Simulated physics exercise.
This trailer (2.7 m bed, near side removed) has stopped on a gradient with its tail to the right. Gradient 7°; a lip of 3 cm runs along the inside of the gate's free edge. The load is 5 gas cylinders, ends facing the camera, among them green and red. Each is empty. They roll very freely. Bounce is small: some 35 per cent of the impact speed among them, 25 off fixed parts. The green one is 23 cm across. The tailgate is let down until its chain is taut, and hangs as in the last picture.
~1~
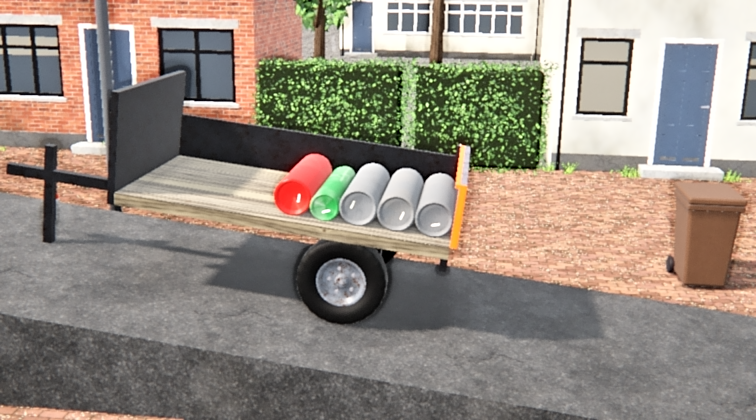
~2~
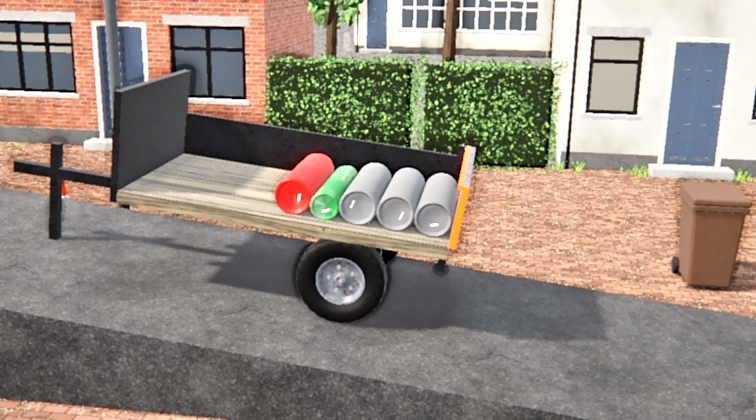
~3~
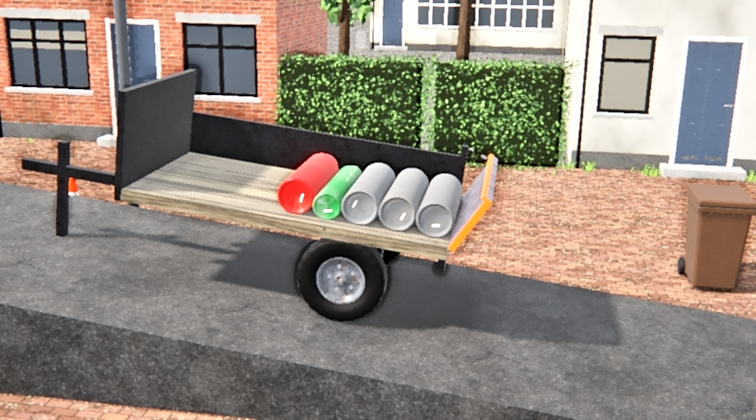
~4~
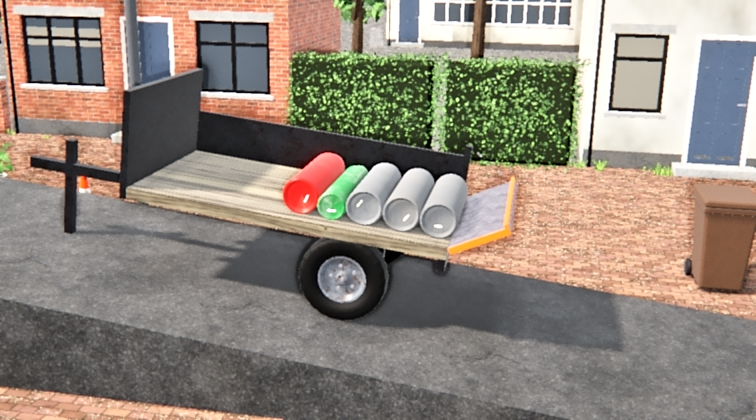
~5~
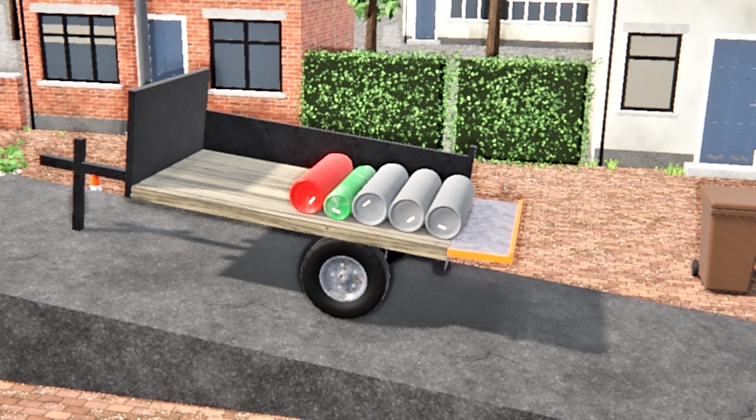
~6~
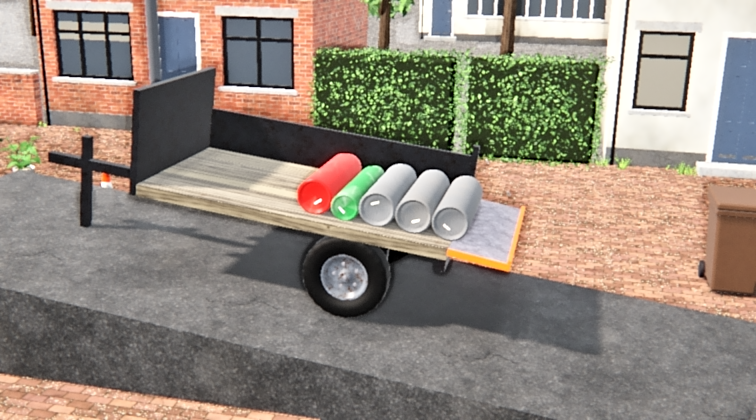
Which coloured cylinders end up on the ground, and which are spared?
Green drops off the back, red rolls out.
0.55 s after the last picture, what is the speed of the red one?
Near 0.7 m/s.
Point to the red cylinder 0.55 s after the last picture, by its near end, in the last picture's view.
Around (347, 204).
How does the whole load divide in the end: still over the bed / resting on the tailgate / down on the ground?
0, 0 and 5.
Then, 0.5 s after the last picture, green is on the bed, 60 cm short of the hinge, rolling right; red is on the bed, 90 cm short of the hinge, rolling right; 0 gone off the back.
Then, 1.0 s after the last picture, green is on the bed, 20 cm short of the hinge, rolling right; red is on the bed, 50 cm short of the hinge, rolling right; 1 gone off the back.
Then, 1.8 s after the last picture, green is on the gate, 40 cm past the hinge, rolling right; red is on the gate, 15 cm past the hinge, rolling right; 3 gone off the back.
Then, 2.5 s after the last picture, green is out on the ground; red is dropping off the gate; 5 gone off the back.
At rest (4.3 s after the last picture), green is out on the ground; red is off the vehicle; 5 gone off the back.
